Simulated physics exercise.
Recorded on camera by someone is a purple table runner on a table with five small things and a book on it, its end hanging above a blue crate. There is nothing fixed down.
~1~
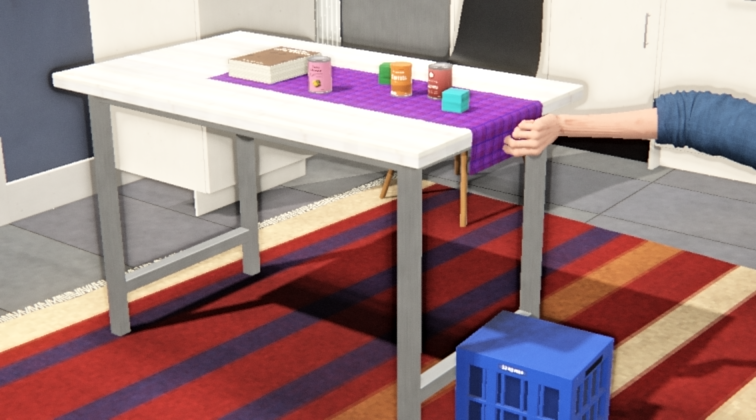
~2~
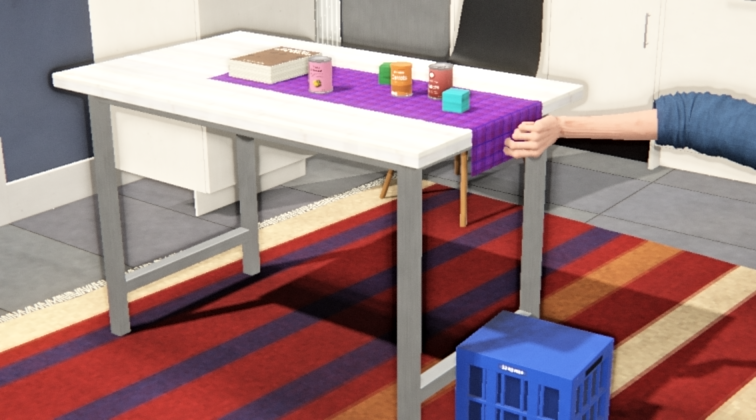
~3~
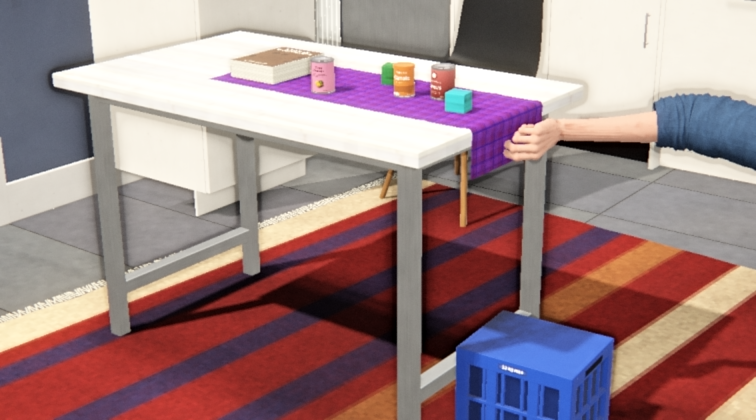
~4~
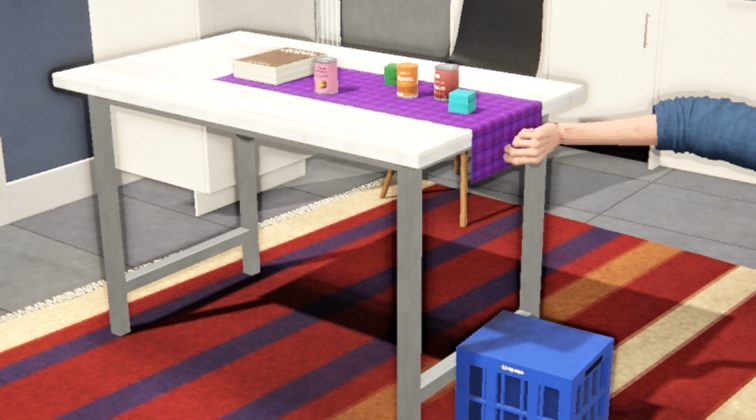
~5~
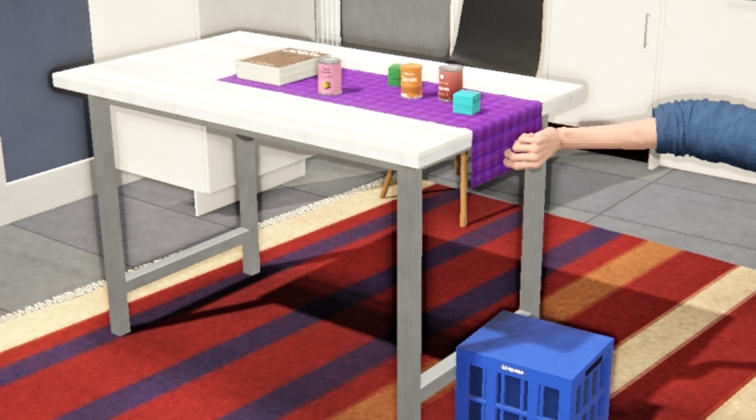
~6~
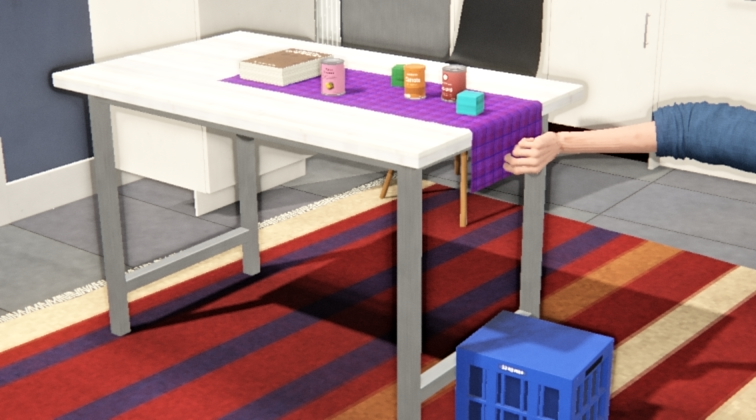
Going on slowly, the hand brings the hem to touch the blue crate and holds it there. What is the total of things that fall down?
Count them up and you get four things gone over the edge.
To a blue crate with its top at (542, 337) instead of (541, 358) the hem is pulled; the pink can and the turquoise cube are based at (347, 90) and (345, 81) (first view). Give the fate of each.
In the end the pink can rides it out; meanwhile the turquoise cube rides it out.
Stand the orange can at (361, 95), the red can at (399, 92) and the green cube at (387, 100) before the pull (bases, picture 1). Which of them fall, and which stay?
Looks like the orange can ends up down, the red can ends up down, and the green cube ends up down.
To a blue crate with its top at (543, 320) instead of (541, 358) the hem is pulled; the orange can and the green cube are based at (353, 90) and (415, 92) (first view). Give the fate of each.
Orange can stays, green cube is gone.
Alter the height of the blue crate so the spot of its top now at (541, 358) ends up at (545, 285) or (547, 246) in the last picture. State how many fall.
First case 2, second 1.
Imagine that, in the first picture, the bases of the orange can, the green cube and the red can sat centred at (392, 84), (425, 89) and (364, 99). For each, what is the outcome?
The orange can ends up knocked off; the green cube ends up knocked off; the red can ends up knocked off.
Early on, hem near (507, 239); turquoise cube gone.
Midway, hem near (507, 300); turquoise cube, red can and orange can gone.
Finally, hem on the crate; turquoise cube, red can, orange can and green cube gone. The table loses four.
